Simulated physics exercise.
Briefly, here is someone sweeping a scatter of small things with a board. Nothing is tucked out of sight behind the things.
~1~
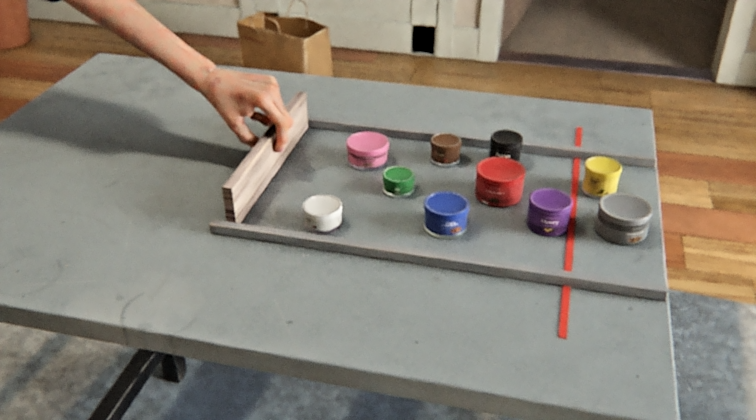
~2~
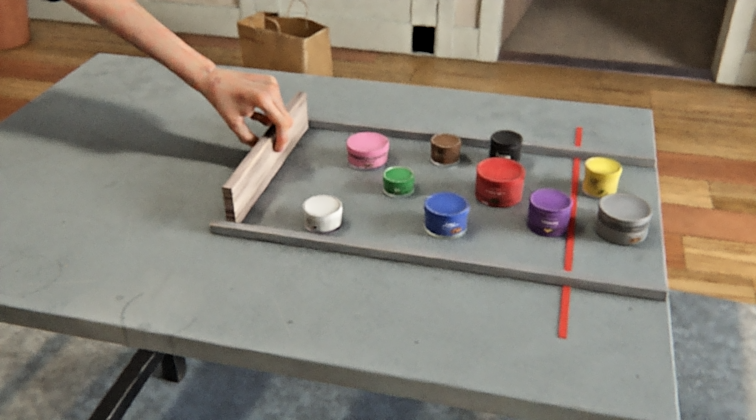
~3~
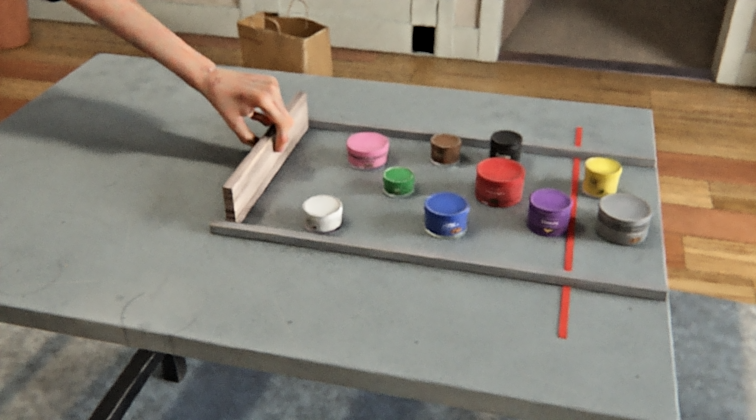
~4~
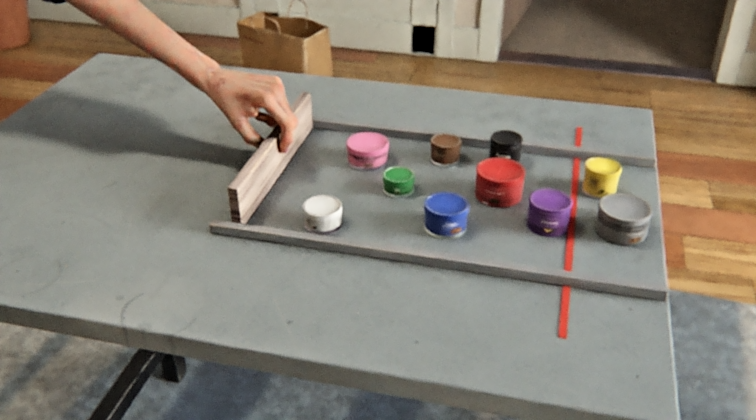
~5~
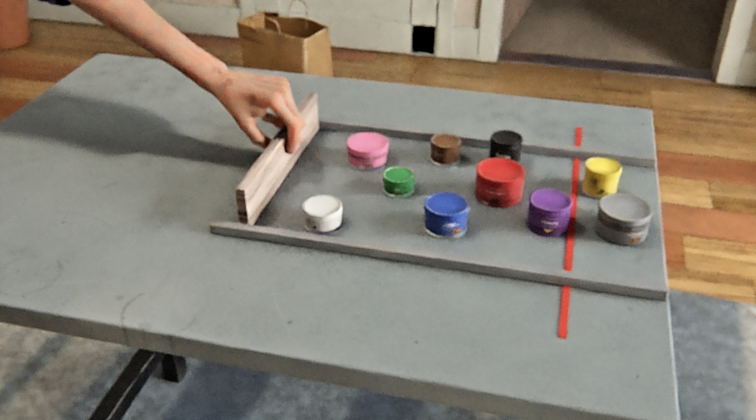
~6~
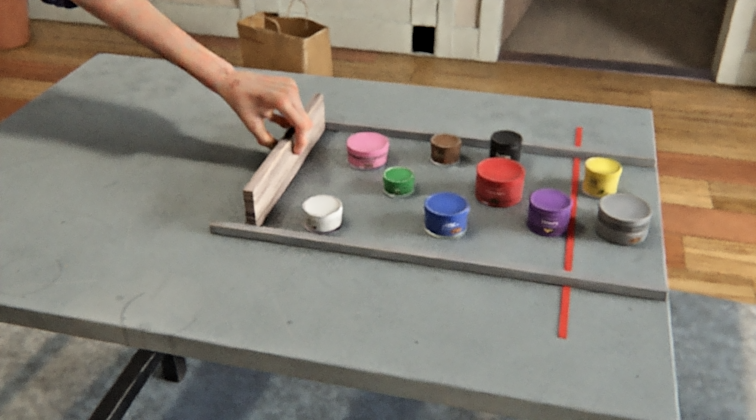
A hand reaches in from the upper left to grip a striped wooden board on a grey table in a wood-floored room, seen from above at an angle. Between two rails sit ten small pots, white, pink and green nearer the board, blue, brown, black and red beyond, purple, yellow and grey by a red tape line. The hand slides the board slightly right; the pots and camera stay still.
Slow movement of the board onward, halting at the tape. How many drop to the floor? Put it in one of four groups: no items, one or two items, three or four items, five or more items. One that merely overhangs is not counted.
Well, what drops off the end works out to one or two of them.
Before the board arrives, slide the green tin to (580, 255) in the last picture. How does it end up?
From that start the object is safe.
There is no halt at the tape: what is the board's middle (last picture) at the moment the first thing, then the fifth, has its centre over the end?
For the first, roughly (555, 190); for the next, roughly (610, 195).
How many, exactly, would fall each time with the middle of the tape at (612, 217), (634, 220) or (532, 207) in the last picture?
Per try: 5; 5; 0.
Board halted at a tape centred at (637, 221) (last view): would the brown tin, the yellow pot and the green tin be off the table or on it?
The brown tin is still there; as for the yellow pot, it is no longer there; and the green tin is still there.
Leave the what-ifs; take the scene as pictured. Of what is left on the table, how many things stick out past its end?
The count is 0.
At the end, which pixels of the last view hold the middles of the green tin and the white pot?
Same order as the question: First (590, 208), second (590, 261).
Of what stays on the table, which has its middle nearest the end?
Nearest once everything settles: Yellow pot.
Early on, none off yet; grey tub at rest near (623, 219); yellow pot at rest near (601, 179); purple tub at rest near (549, 213).
Finally, the number that fall off is one or two; lost, grey tub.
